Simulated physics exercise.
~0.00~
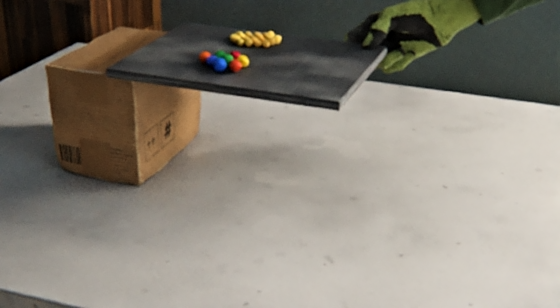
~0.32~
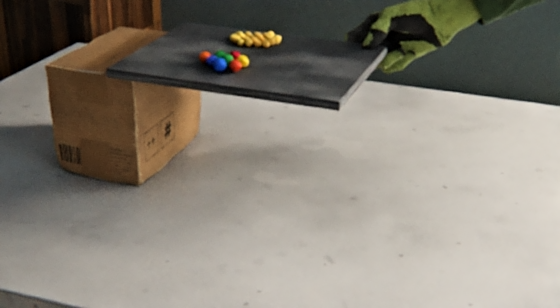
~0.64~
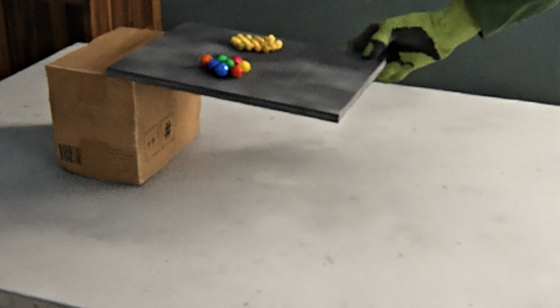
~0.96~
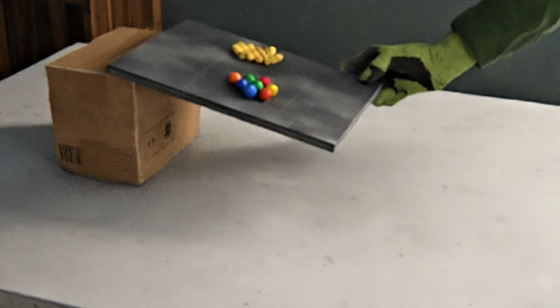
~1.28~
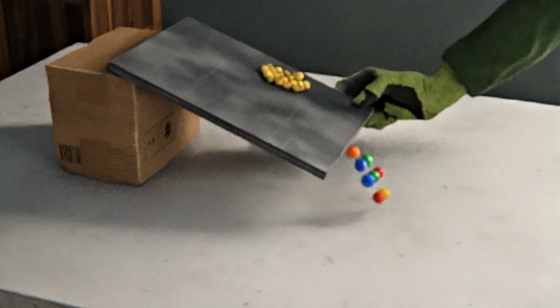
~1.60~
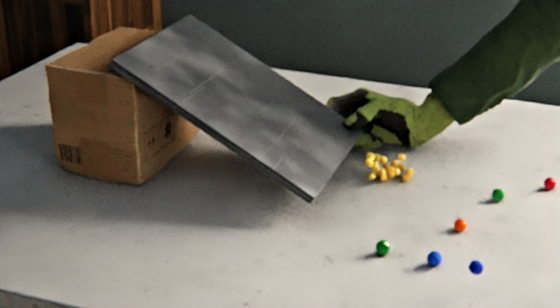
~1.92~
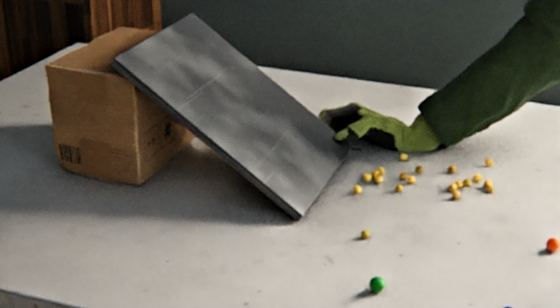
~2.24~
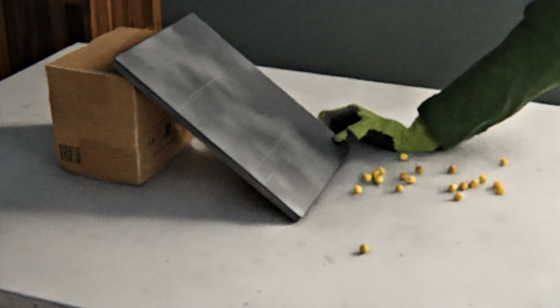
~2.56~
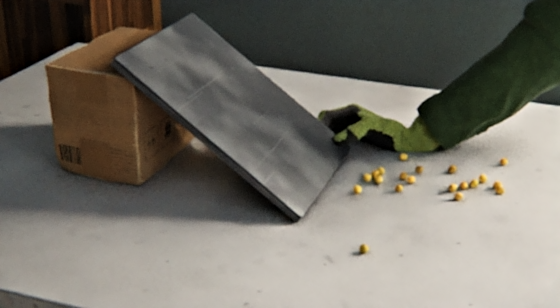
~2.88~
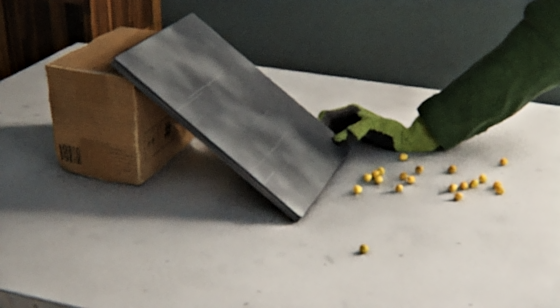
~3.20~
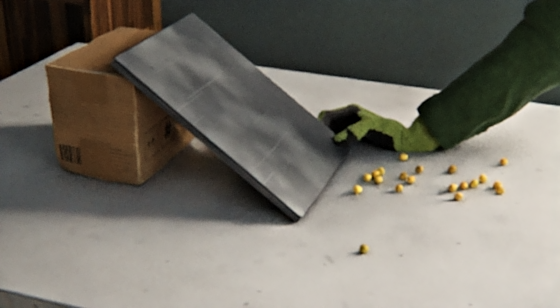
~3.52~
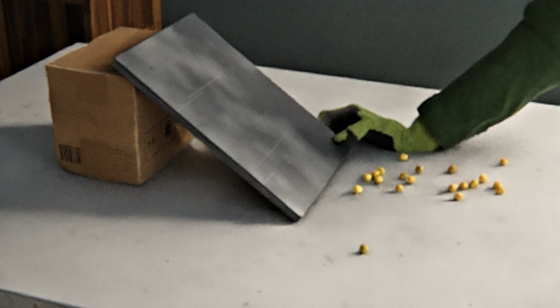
At first, a gloved hand holds one end of a dark board level while the other end rests on a cardboard box, with a cluster of colourful balls and a cluster of yellow pieces on top. The hand slowly lowers its end, and the colourful balls start moving down to the right. They tumble off the edge while the yellow pieces slide after them. As the board steepens, the balls roll across the pale table and out of view, and the yellow pieces spill near the hand. Finally, the tilted board rests still, with only yellow pieces scattered on the table.
